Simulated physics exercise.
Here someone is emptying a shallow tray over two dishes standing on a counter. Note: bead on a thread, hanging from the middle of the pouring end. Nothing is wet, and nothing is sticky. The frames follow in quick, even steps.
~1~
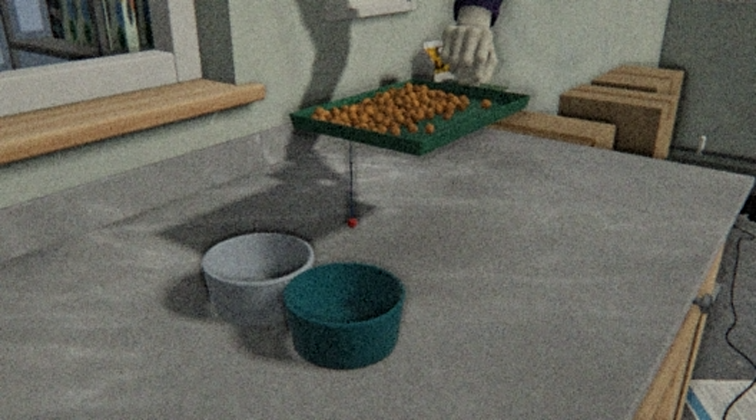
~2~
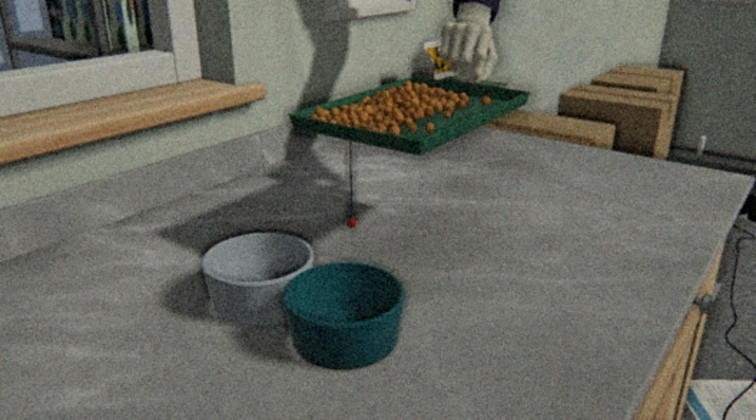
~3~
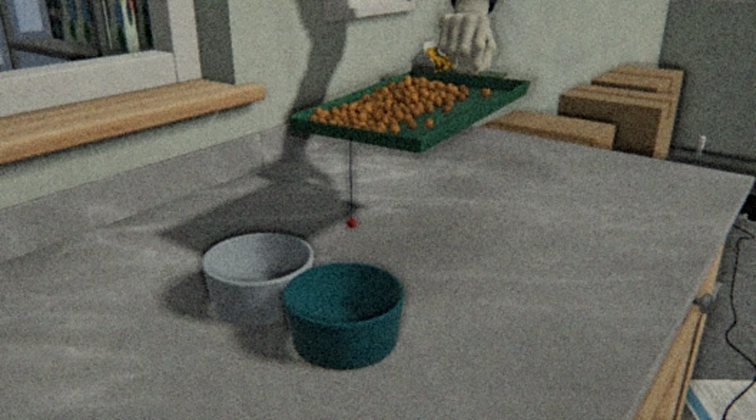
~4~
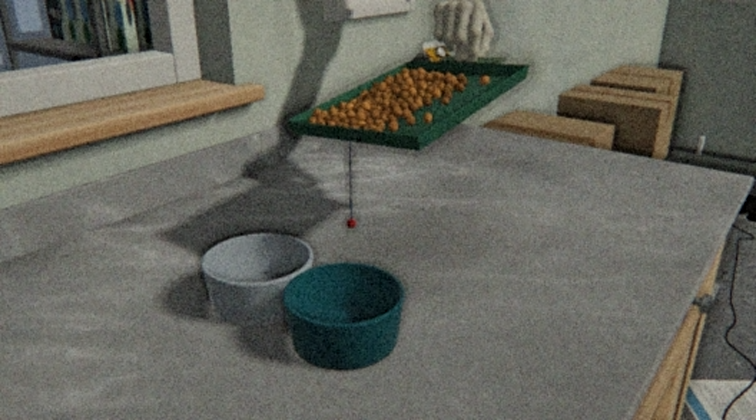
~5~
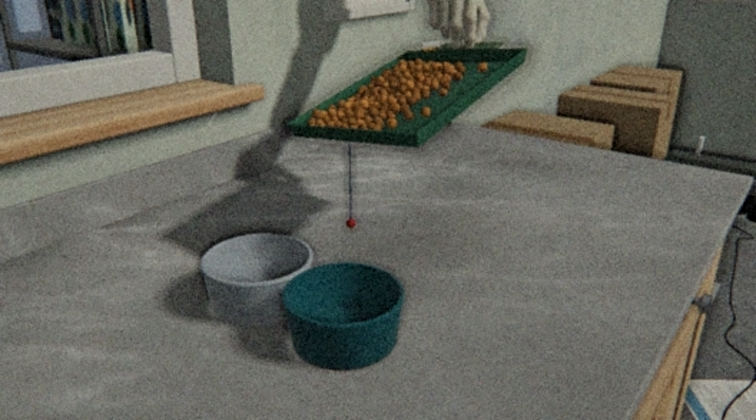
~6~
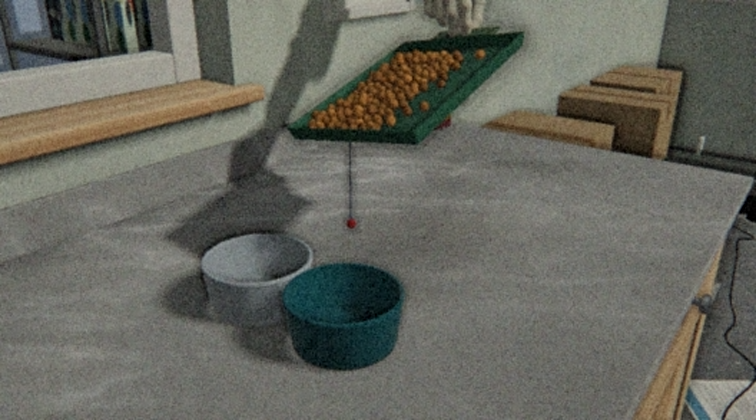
A pale gloved hand gradually tilting a green tray of small round orange-brown pieces above grey and teal dishes on a counter.
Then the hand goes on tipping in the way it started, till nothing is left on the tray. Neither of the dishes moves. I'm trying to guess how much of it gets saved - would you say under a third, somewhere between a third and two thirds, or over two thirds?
The dishes fail to reach a third of the load.
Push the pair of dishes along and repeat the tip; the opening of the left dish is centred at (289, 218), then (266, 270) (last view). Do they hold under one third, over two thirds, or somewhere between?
First attempt: More than two thirds; second attempt: Under a third.
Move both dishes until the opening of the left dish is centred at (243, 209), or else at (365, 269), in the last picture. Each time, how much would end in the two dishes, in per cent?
90 %, then 0 %.
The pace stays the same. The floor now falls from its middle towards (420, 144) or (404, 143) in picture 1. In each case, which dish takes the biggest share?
Order of results: The right-placed dish, followed by the right-placed dish.
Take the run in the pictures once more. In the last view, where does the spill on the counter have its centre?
Roughly at (282, 258).
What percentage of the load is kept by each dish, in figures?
About 10 % ends in the left dish and about 0 % in the right dish.
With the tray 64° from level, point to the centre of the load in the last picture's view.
Around (335, 82).
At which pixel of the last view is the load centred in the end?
It settles centred around (282, 263).
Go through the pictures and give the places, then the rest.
In the first picture, corners of the pouring end at (294, 113) and (421, 140), level; middle of the load at (394, 109), roasted chickpeas; left dish at (219, 296); right dish at (305, 337); bead on its thread at (352, 223).
In the second picture, corners of the pouring end at (293, 114) and (420, 139), level; middle of the load at (394, 108).
In the third picture, corners of the pouring end at (293, 116) and (419, 137), tipped barely, lowest at the left corner; middle of the load at (394, 104).
In the fourth picture, corners of the pouring end at (292, 120) and (418, 135), tipped a little, lowest at the left corner; middle of the load at (393, 99).
In the fifth picture, corners of the pouring end at (291, 123) and (415, 132), tipped a little, lowest at the left corner; middle of the load at (391, 94).
In the sixth picture, corners of the pouring end at (291, 126) and (414, 129), tipped clearly, lowest at the left corner; middle of the load at (389, 88); left dish at (218, 297); right dish at (304, 338).
Soon after the last picture, tray tipped steeply; nearly all on the tray; a stray few outside both; a small part in the air.
A little later, tray tipped past a quarter turn; most on the tray; a stray few in the left dish; a small part outside both; a stray few in the air.
Later still, tray tipped past a quarter turn; a stray few in the right dish; a small part in the left dish; most outside both.
At rest, tray tipped past a quarter turn; a stray few in the right dish; a small part in the left dish; most outside both.
